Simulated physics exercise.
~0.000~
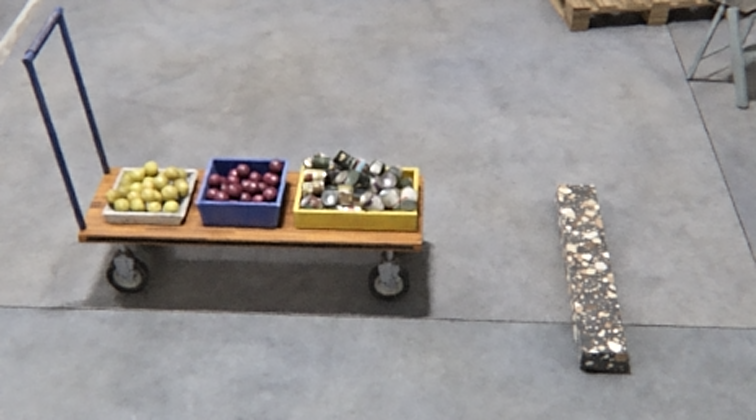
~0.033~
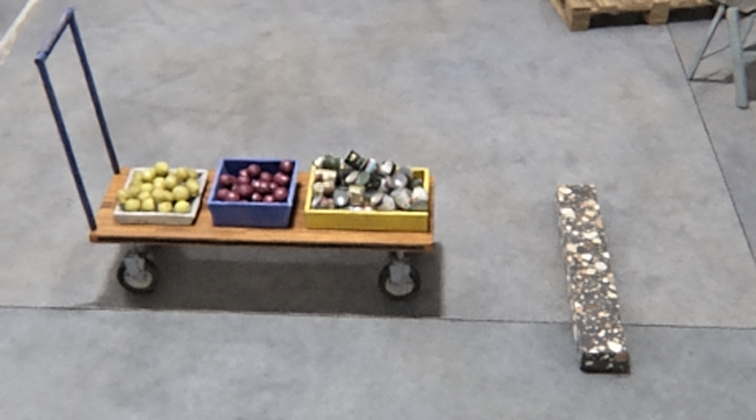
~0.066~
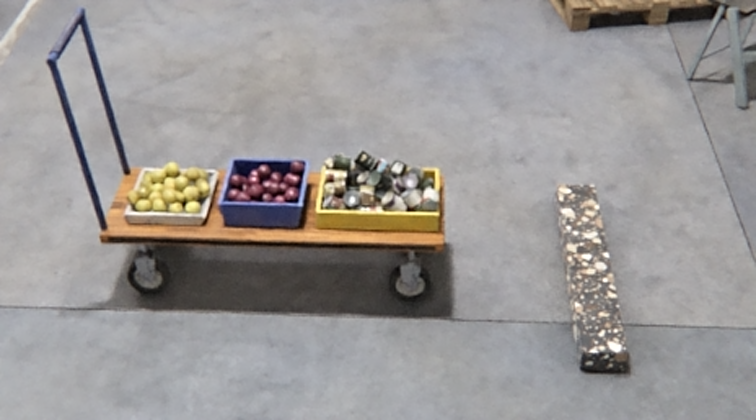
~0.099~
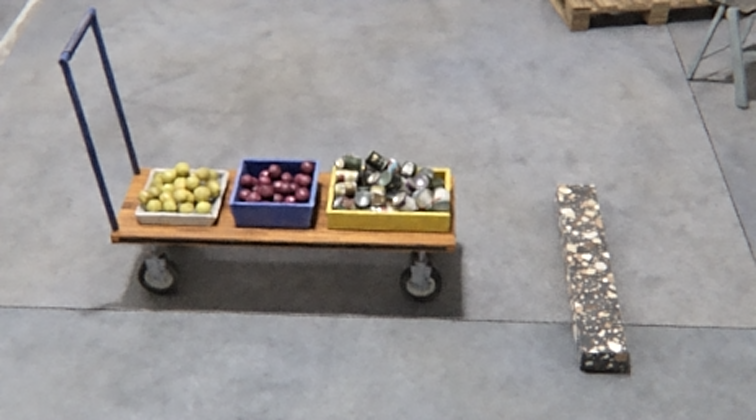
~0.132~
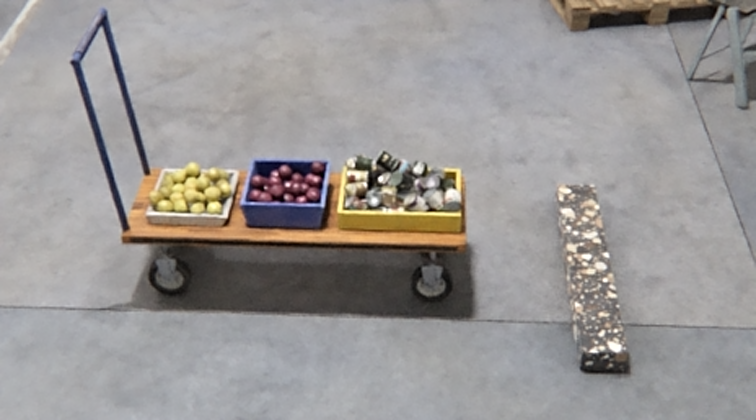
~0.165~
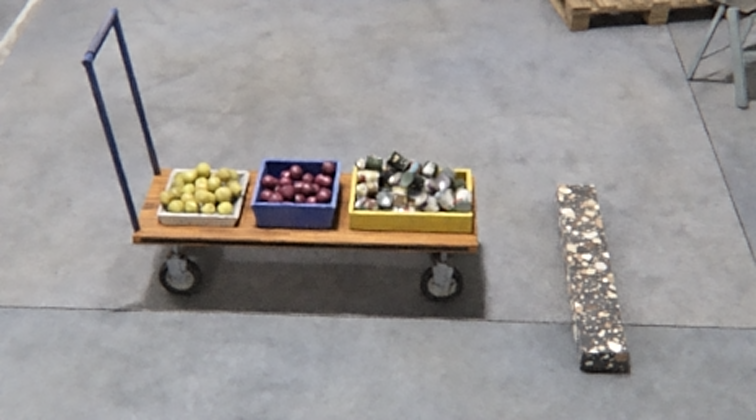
In this clip, a flat wooden cart with a blue handle carries yellow apples, red onions and small tins in white, blue and yellow containers, rolling slowly rightward across a grey floor toward a speckled sill that stays still.
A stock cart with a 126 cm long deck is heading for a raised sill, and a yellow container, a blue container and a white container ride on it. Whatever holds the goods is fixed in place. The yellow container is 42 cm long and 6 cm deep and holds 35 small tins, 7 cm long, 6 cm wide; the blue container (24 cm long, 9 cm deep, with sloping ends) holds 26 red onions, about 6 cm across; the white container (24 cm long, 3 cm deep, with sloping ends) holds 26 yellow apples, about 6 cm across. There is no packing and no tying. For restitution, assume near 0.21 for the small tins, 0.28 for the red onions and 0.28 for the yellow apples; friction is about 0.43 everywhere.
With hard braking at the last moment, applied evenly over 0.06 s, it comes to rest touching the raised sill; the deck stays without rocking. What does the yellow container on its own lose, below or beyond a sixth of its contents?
The dropped share sits below one sixth.
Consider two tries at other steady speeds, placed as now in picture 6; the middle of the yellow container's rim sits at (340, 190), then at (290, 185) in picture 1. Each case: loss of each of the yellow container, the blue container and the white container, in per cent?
Yellow container 20 and 50, blue container 0 and 10, white container 30 and 50 per cent.
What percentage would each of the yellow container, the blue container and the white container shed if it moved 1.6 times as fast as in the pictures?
In that case the yellow container sheds 30 per cent, the blue container 0 per cent and the white container 40 per cent.
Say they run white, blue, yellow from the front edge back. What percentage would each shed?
In that arrangement the yellow container sheds 10 per cent of its load, the blue container 0 per cent, and the white container 20 per cent.
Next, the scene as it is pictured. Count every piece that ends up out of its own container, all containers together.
Some 8 pieces.
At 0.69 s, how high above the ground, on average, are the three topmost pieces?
About 46 cm up, on average.
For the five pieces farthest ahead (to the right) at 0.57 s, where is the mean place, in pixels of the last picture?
Close to (573, 196).
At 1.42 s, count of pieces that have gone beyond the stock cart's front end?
I count about 2 pieces out front at that moment.
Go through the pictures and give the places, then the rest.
In the first picture (places track the rim corner closest to us here), yellow container (413, 213); blue container (277, 204); 61 cm to go; all still inside.
In the second picture, yellow container (424, 214); blue container (288, 204); 57 cm to go.
In the third picture, yellow container (435, 214); blue container (299, 205); 53 cm to go.
In the fourth picture, yellow container (446, 214); blue container (310, 205); 49 cm to go.
In the fifth picture, yellow container (457, 214); blue container (321, 205); 45 cm to go.
In the sixth picture, yellow container (469, 215); blue container (332, 206); 41 cm to go; all still inside.
After 0.47 s, the brake bites.
After 0.57 s, the yellow container is down by 1 of 35, the blue container has all 26 and the white container is down by 1 of 26.
After 0.69 s, the yellow container is down by 2 of 35, the blue container has all 26 and the white container is down by 3 of 26.
After 0.92 s, the yellow container is down by 2 of 35, the blue container has all 26 and the white container is down by 4 of 26.
Outcome (at 1.42 s), the yellow container is down by 3 of 35, the blue container has all 26 and the white container is down by 4 of 26. Asked share, 3 of 35, 9 per cent.
